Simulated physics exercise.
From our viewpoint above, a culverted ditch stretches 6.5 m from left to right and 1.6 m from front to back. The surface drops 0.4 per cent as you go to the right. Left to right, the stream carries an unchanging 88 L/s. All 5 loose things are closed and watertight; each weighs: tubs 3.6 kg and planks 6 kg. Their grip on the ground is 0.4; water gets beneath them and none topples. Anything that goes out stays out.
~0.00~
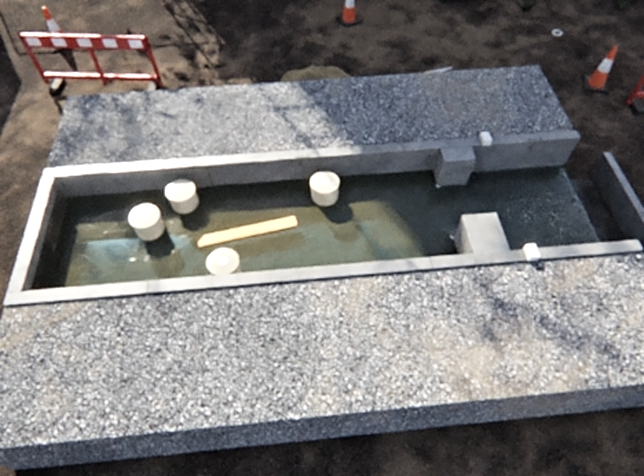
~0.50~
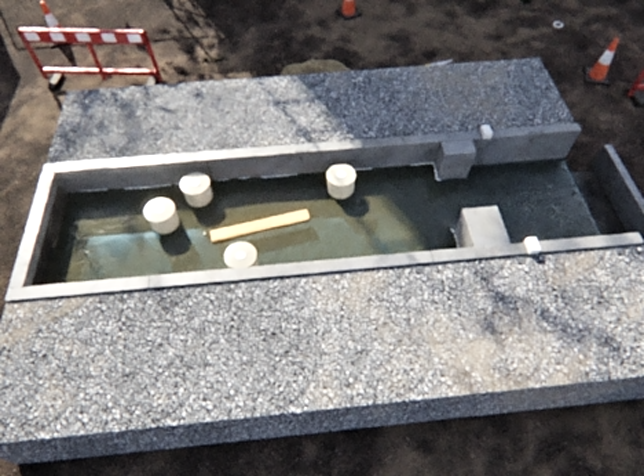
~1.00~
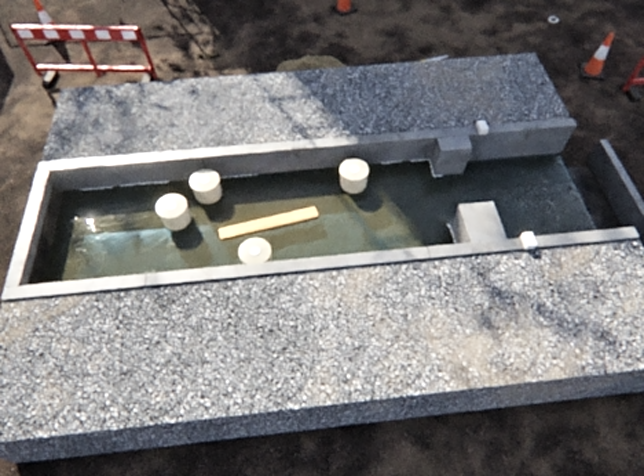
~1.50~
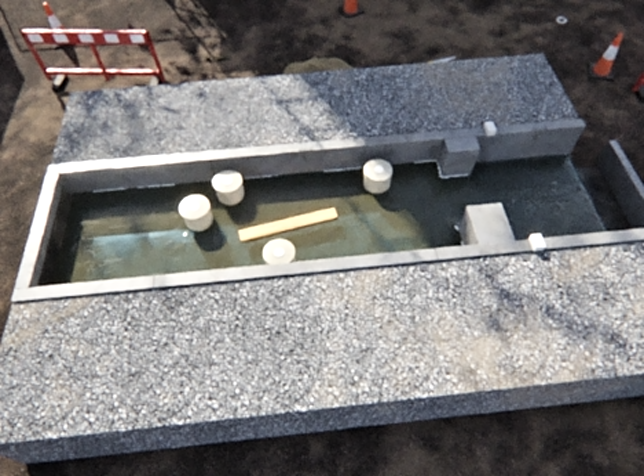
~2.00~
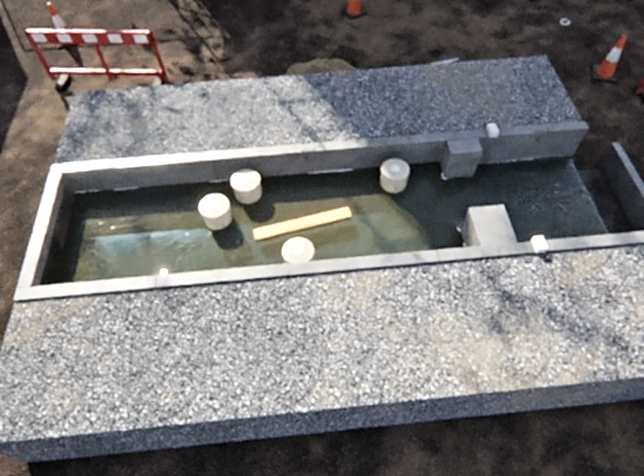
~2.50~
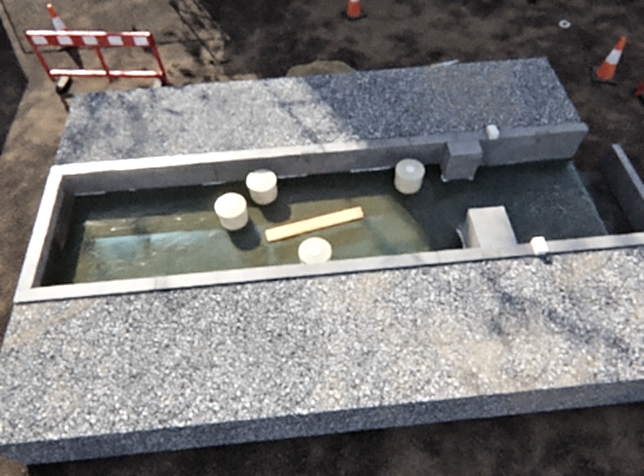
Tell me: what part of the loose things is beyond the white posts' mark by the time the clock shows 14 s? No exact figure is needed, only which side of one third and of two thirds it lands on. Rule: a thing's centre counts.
It lands at or above two thirds.
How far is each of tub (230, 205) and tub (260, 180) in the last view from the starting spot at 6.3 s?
250 cm, 250 cm.
After 3.5 s 0 of 5 are over the mark; 5 afloat.
After 6.3 s 1 of 5 are over the mark; 4 afloat.
After 10.0 s 5 of 5 are over the mark; 1 afloat.
After 14.0 s 5 of 5 are over the mark; 0 afloat.
